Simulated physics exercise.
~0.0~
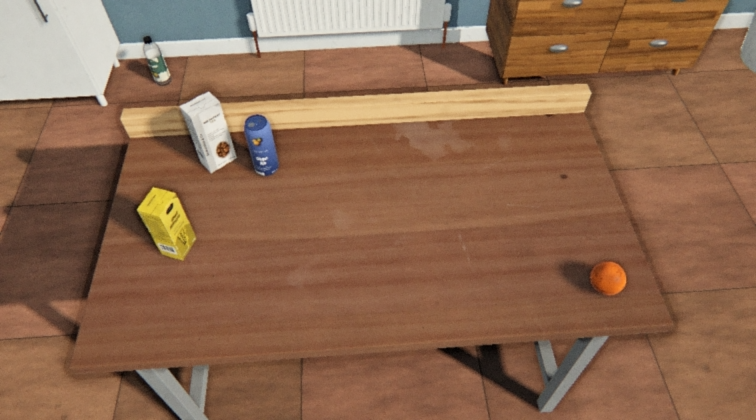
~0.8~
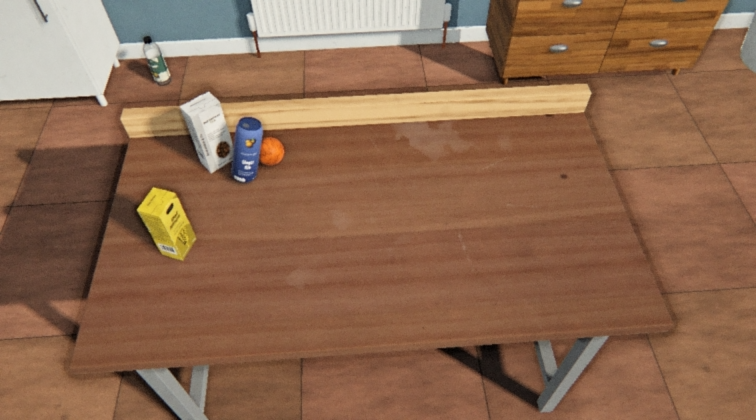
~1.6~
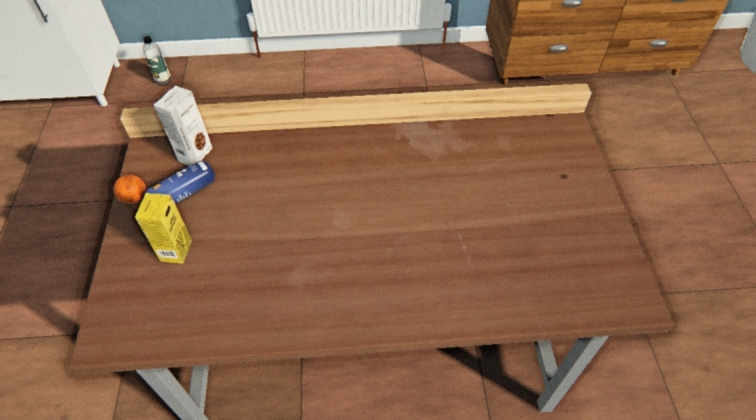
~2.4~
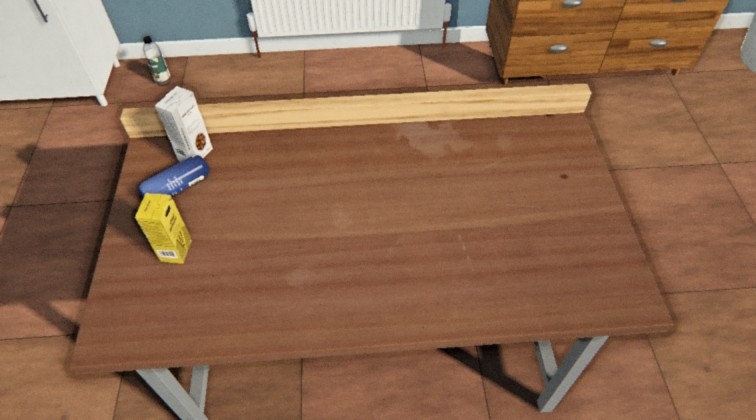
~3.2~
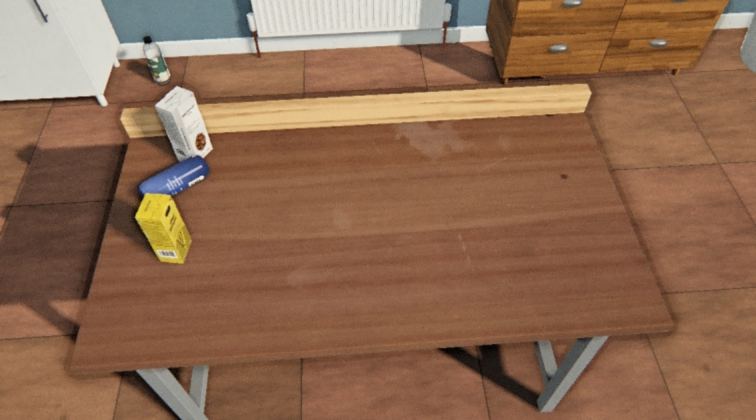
An orange ball sits near the right end of a brown wooden table, seen from above in a room with terracotta floor tiles. Toward the left stand a white carton and a blue can near the pale rail on the far side, with a yellow carton closer to the viewer. The ball travels left to the can, which leans. The can then topples onto its side, the white carton shifts left, and the ball reaches the left edge beside the yellow carton. Finally the ball is out of sight, the can lies still, and both cartons remain upright.
